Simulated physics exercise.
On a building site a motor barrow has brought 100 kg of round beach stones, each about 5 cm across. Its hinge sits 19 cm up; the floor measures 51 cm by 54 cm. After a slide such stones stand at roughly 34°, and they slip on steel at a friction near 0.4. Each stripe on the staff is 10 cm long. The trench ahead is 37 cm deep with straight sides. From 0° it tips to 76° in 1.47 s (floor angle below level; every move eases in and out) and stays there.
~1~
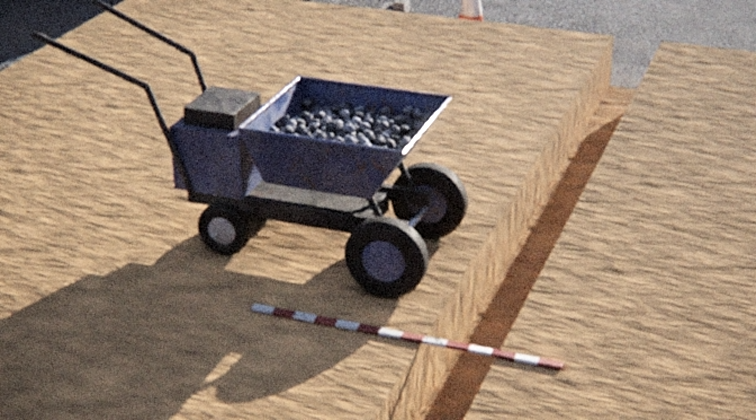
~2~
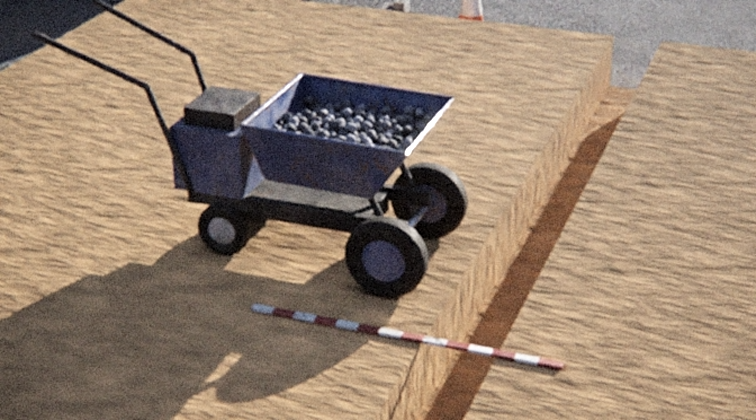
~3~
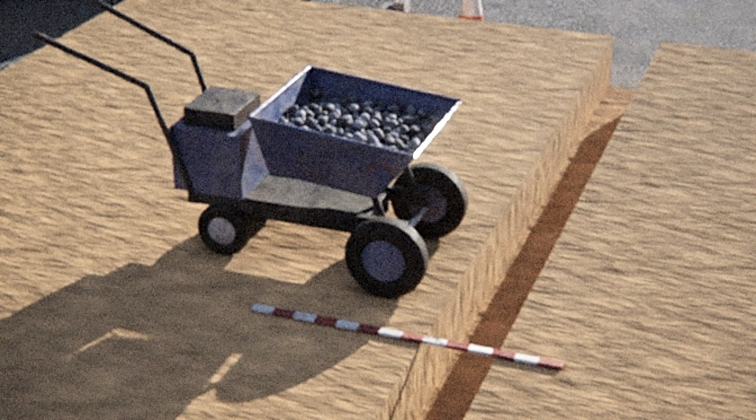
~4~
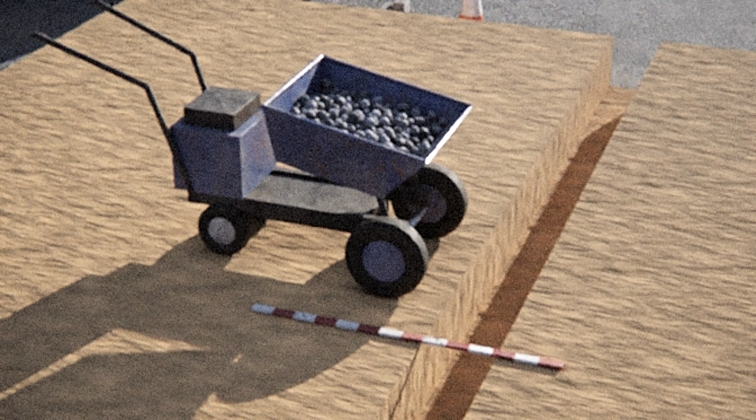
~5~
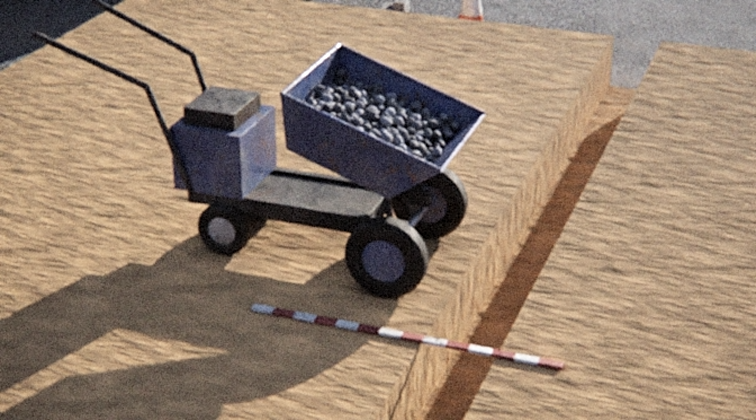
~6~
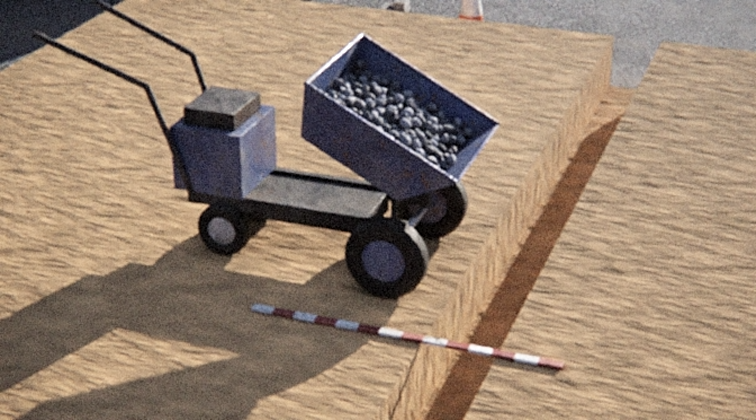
A building site with rippled, sandy-brown ground is seen from above at an angle by a still camera, with grey ground along the top. A dark blue motor barrow with black wheels and handles on the left carries round grey stones, behind a red-and-white staff and a straight trench to the right. The skip tilts forward toward the right, slowly then faster, its back rising while the stones stay inside.
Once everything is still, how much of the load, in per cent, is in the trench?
Close to 18 in a hundred.
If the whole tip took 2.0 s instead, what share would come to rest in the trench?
Then about 25 per cent.
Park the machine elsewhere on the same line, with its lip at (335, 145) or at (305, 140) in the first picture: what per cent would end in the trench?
About 100 and 85 per cent.
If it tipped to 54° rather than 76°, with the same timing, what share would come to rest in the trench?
Then about 20 per cent.
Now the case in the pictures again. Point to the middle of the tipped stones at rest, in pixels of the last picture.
Around (581, 290).
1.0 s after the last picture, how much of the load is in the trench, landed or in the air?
About 0 per cent by then.
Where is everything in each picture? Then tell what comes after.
The first picture shows lip at (403, 153), floor tilted 0°, highest stones at (369, 120).
The second picture shows lip at (406, 154), floor tilted 1°, highest stones at (356, 121).
The third picture shows lip at (414, 157), floor tilted 5°, highest stones at (327, 109).
In the fourth picture, the skip is at 11°, its lip at (426, 163); the top of the load is at (324, 100).
In the fifth picture, the skip is at 19°, its lip at (441, 171); the top of the load is at (332, 91).
In the sixth picture, the skip is at 28°, its lip at (456, 183); the top of the load is at (350, 83).
Then, 0.5 s after the last picture the floor is at 64°, 99 % in the skip, 1 % in the trench; the foremost stones are at (523, 230).
Then, 1.0 s after the last picture the floor is at 76°, 40 % in the skip, 2 % in the trench, 58 % past the trench; the foremost stones are at (650, 316).
Then, 1.3 s after the last picture the floor is at 76°, 11 % in the skip, 7 % in the trench, 82 % past the trench; the foremost stones are at (748, 316).
Then, 3.3 s after the last picture the floor is at 76°, 0 % in the skip, 18 % in the trench, 82 % past the trench; the foremost stones are past the picture's edge.
